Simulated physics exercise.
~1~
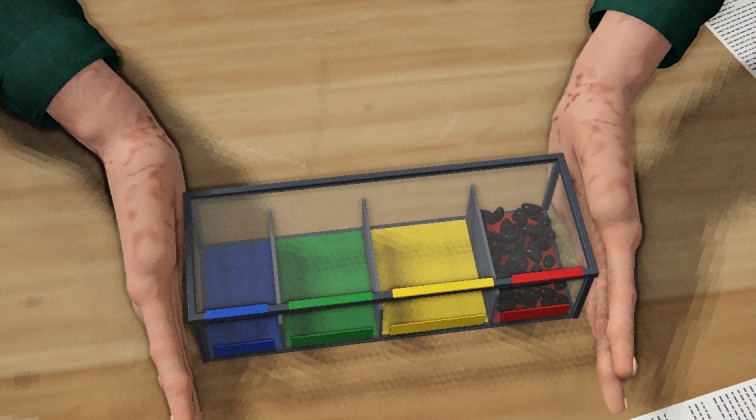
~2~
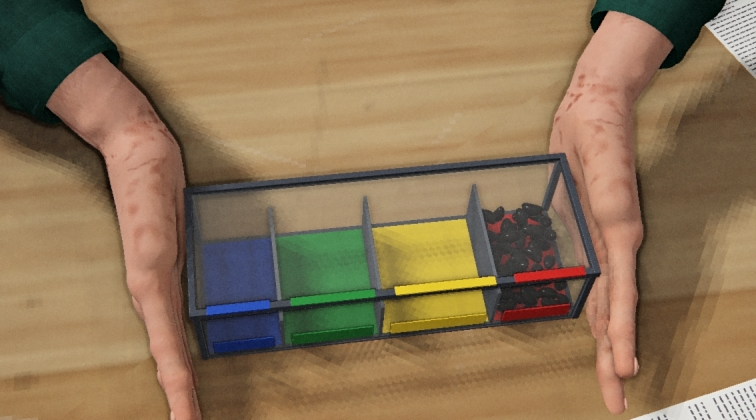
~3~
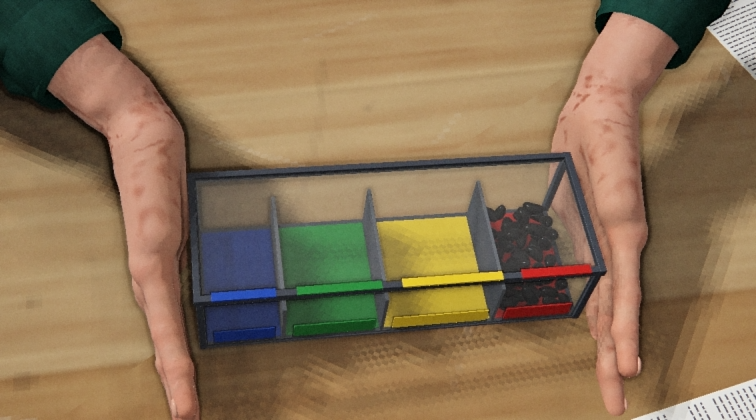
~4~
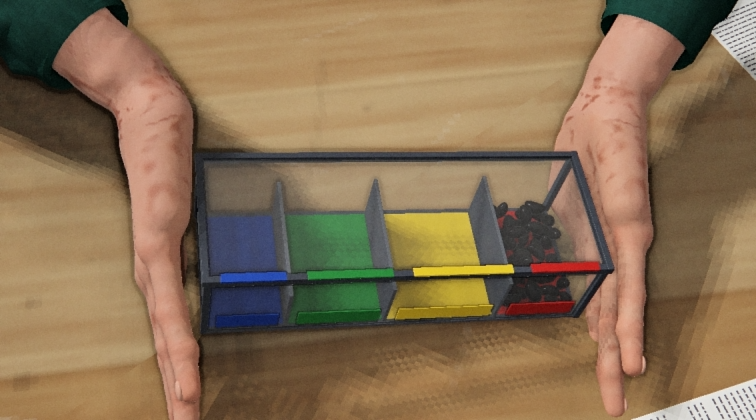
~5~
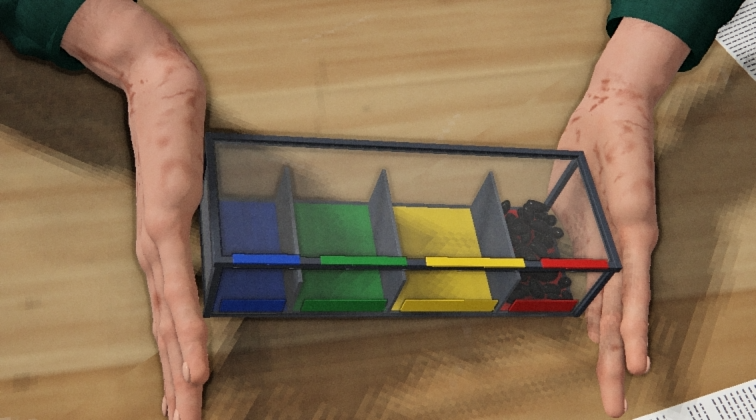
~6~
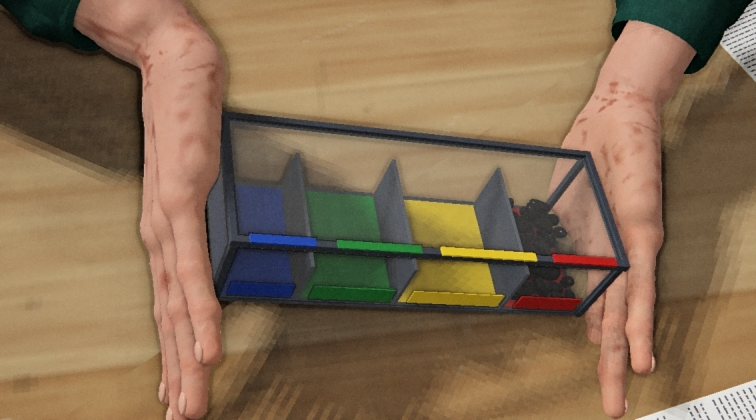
Two hands gradually tilt a clear-lidded box with black beans in its red section.
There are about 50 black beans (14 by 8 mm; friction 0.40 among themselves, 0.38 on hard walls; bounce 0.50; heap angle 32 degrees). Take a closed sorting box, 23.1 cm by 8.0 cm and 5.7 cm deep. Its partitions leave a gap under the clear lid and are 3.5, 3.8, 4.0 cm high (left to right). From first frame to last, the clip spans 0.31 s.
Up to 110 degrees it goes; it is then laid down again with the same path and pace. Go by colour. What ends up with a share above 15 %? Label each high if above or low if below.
Red compartment: High; blue compartment: Low; green compartment: Low; yellow compartment: Low.
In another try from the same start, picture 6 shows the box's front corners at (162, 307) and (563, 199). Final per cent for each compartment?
Final shares, in per cent - red: 55, blue: 40, green: 0, yellow: 5.
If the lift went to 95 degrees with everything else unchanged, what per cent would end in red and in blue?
Red: 100; blue: 0 (per cent).
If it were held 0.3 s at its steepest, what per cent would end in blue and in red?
You'd end up with blue at 0 per cent and red at 100 per cent.
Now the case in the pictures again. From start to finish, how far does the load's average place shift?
The balance point ends up some 0.5 centimetres from where it began.
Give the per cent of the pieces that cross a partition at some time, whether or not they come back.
About 0 per cent.
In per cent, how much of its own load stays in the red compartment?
Around 100 %.
Then, 1.32 s after the last picture, tilt 110 degrees; red 100 %.
Then, 2.20 s after the last picture, tilt 49 degrees; red 100 %.
Then, 3.08 s after the last picture, tilt 0 degrees; red 100 %.
In the end, red 100 %, blue 0 %, green 0 %, yellow 0 %.
